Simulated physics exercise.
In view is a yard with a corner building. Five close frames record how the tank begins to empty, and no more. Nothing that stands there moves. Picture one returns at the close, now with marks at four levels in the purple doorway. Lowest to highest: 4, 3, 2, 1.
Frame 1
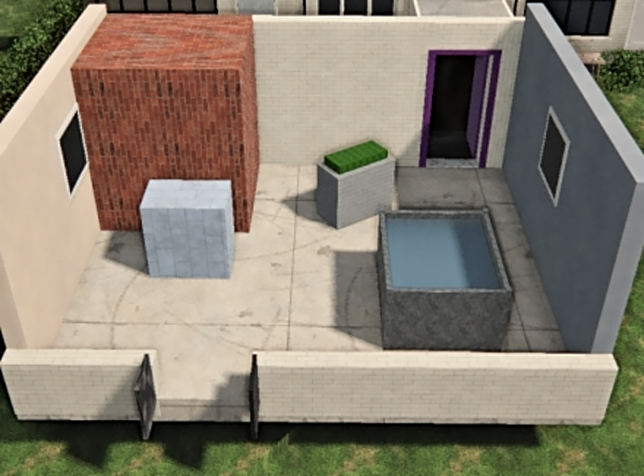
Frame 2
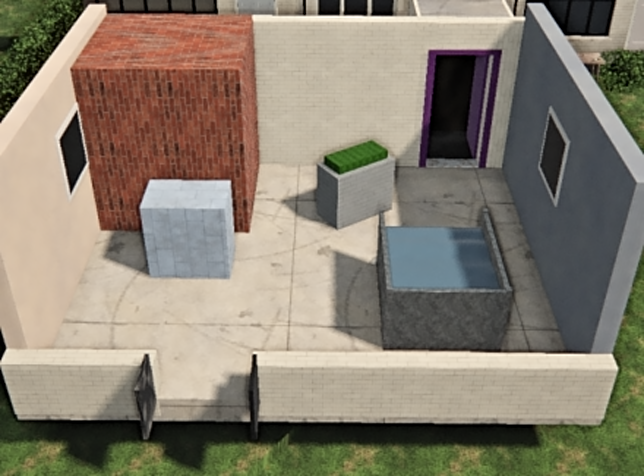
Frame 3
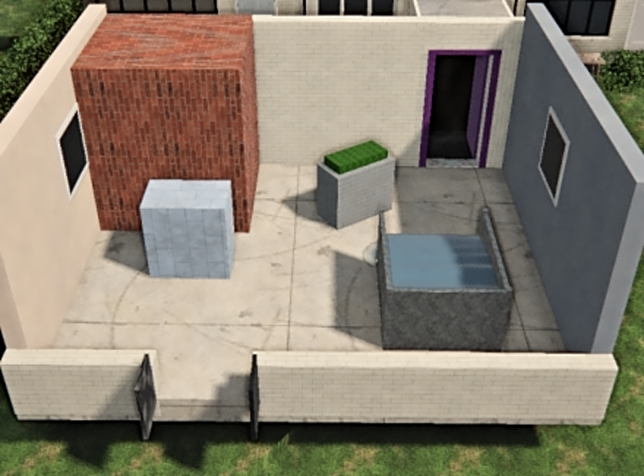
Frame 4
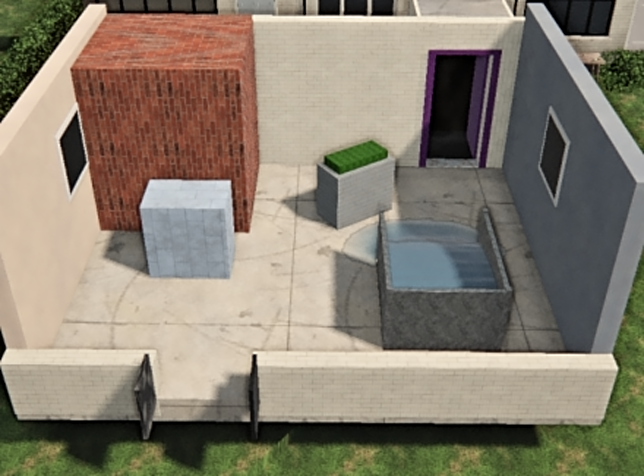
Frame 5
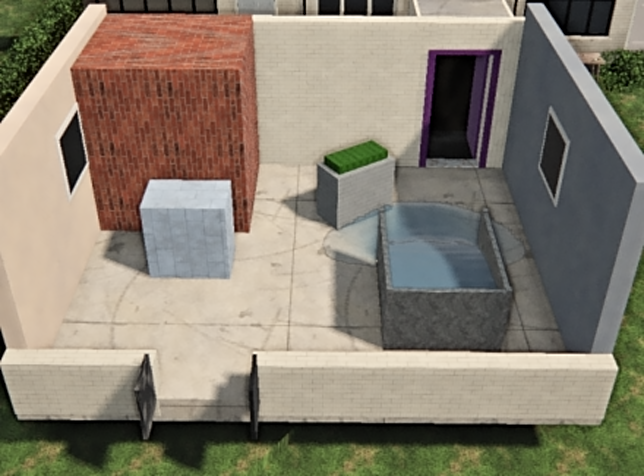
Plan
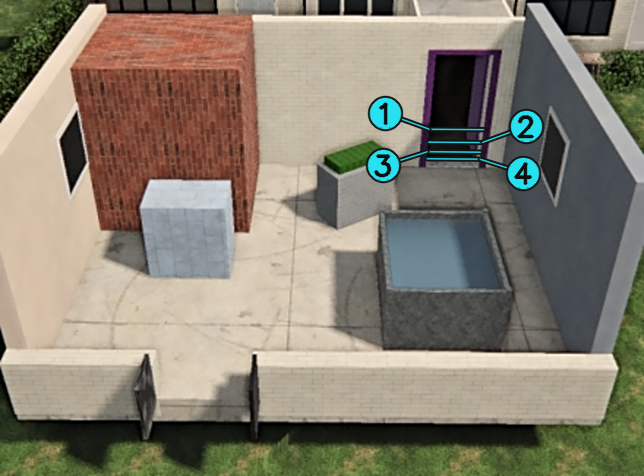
Water poured out of the far side of the stone tank in the walled yard, and a shallow sheet spread across the paving toward the grass-topped planter while everything around it stayed still.
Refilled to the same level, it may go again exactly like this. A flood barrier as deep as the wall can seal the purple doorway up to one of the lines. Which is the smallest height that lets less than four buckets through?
Use line 2.
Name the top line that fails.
That would be 3.
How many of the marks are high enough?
Two of them.
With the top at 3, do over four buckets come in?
Yes, it does.
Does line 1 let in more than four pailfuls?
No.
In cyan, 1 at (456, 129); 2 at (455, 142); 3 at (454, 151); 4 at (453, 158); from the bottom up 4, 3, 2, 1.
Choosing 1, nothing gets over.
Choosing 2, a splash gets over, under a bucket.
Choosing 3, about 7 bucketfuls get in.
Choosing 4, some 25 bucketfuls get in.
